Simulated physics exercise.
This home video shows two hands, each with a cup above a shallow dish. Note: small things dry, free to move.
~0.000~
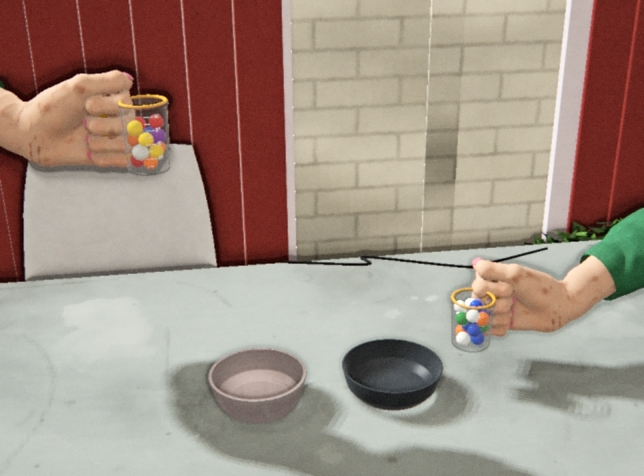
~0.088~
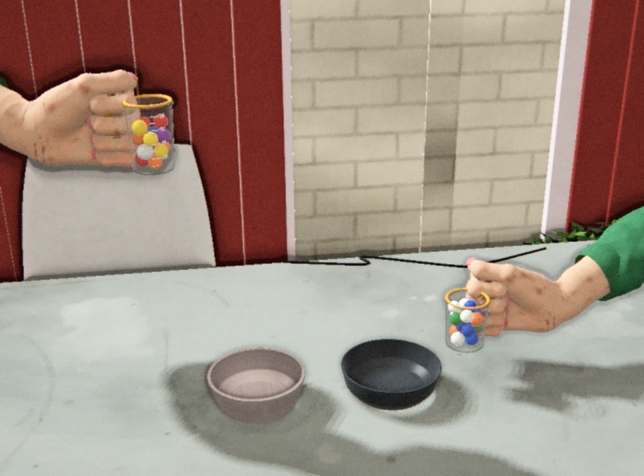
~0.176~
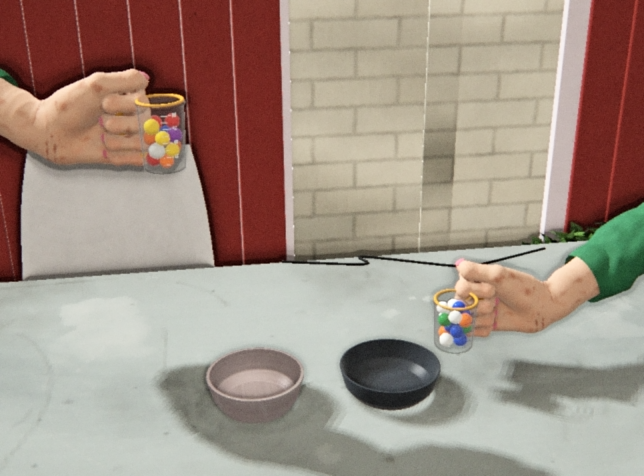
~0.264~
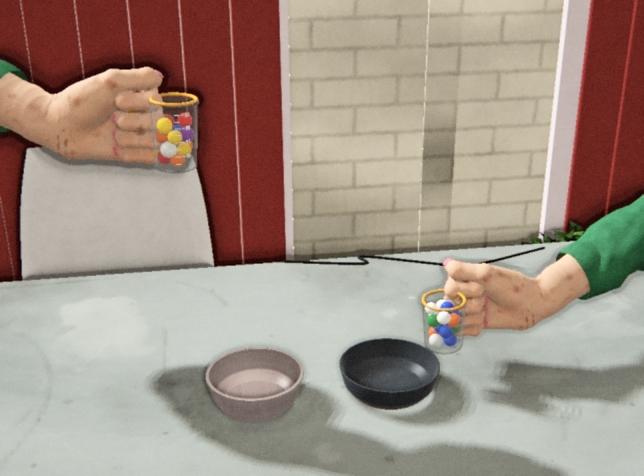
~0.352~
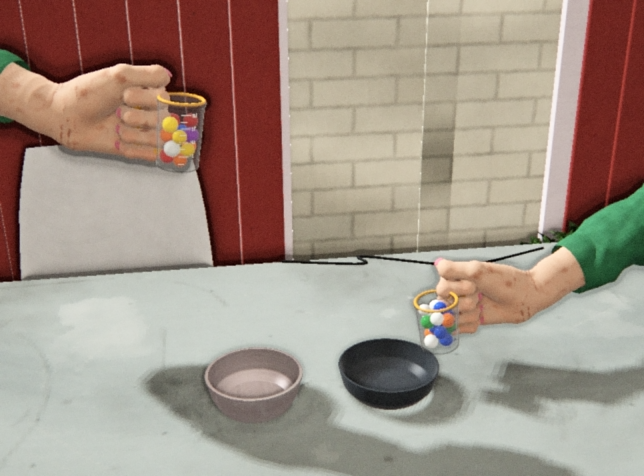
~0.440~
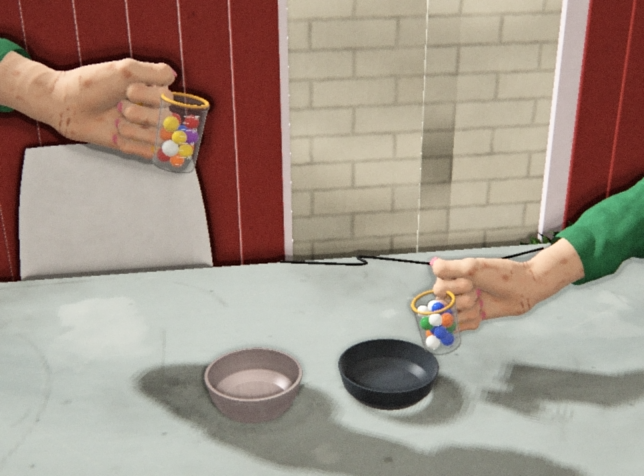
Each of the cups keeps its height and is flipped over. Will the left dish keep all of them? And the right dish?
Left dish: It is likely to finish incomplete with pieces gone; right dish: It is likely to finish complete with every piece.
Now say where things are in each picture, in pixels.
In the first picture, left dish at (262, 403), empty; left cup at (146, 136), holding gumballs, high above its dish; right dish at (404, 396), empty; right cup at (472, 321), holding glass marbles, just above its dish.
In the second picture, left cup at (151, 135), upright; right cup at (466, 321), upright.
In the third picture, left cup at (163, 134), upright; right cup at (455, 322), upright.
In the fourth picture, left cup at (175, 133), tipped 3°; right cup at (444, 322), tipped 3°.
In the fifth picture, left cup at (179, 133), tipped 8°; right cup at (438, 323), tipped 8°.
In the sixth picture, left dish at (258, 403); left cup at (179, 133), tipped 14°; right dish at (400, 395); right cup at (438, 323), tipped 14°.
Around 0.95 s, left, all still in the cup; right, all still in the cup.
Around 1.49 s, left, all still in the cup; right, nearly all still in the cup, a small part in the dish.
Around 2.13 s, left, about a quarter in the dish, a small part outside the dish, about two thirds in the air; right, all in the dish.
Finally (3.1 s), left, a small part in the dish, most outside the dish; right, all in the dish, none outside the dish.
